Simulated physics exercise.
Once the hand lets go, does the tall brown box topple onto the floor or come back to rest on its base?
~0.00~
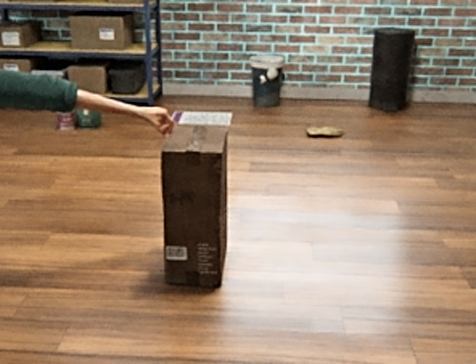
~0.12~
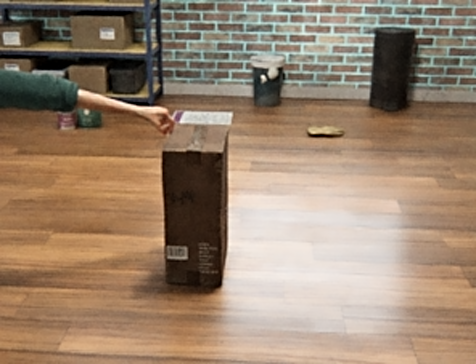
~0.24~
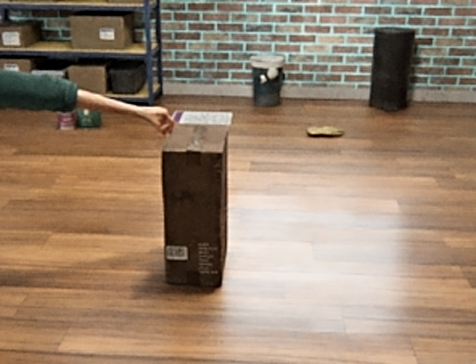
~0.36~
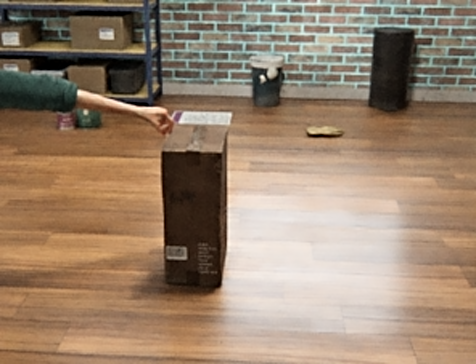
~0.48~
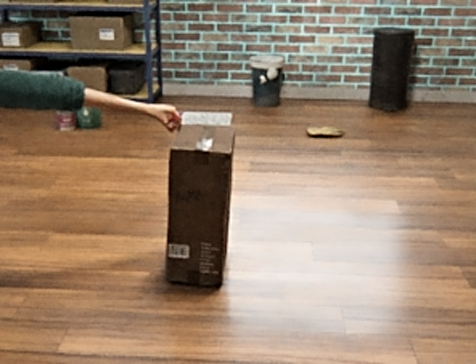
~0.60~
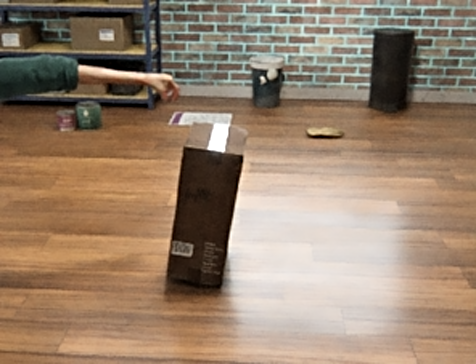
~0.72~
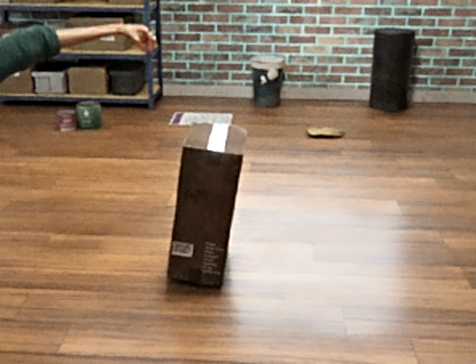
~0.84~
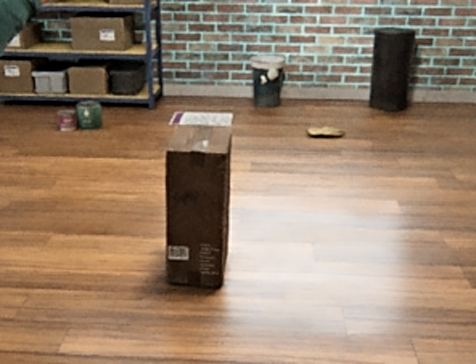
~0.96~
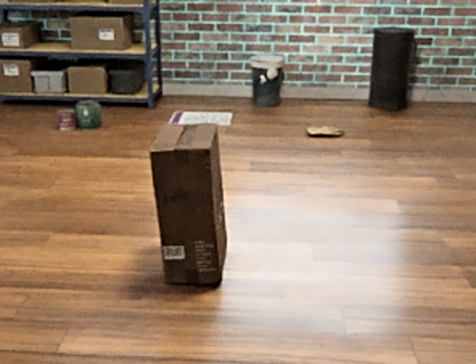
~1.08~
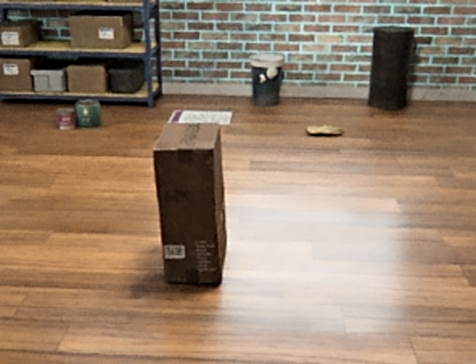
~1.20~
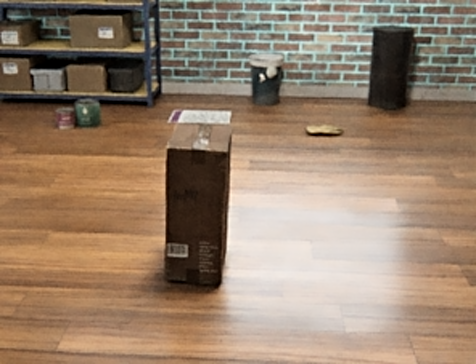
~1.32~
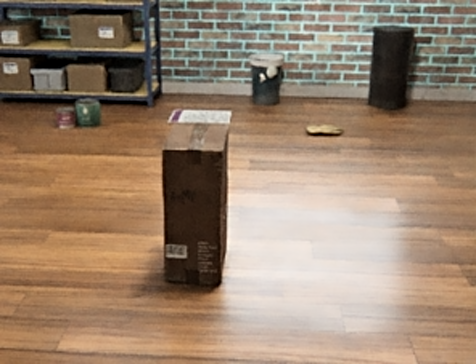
The brown box comes back to rest on its base. It rocks from side to side and ends up standing upright.
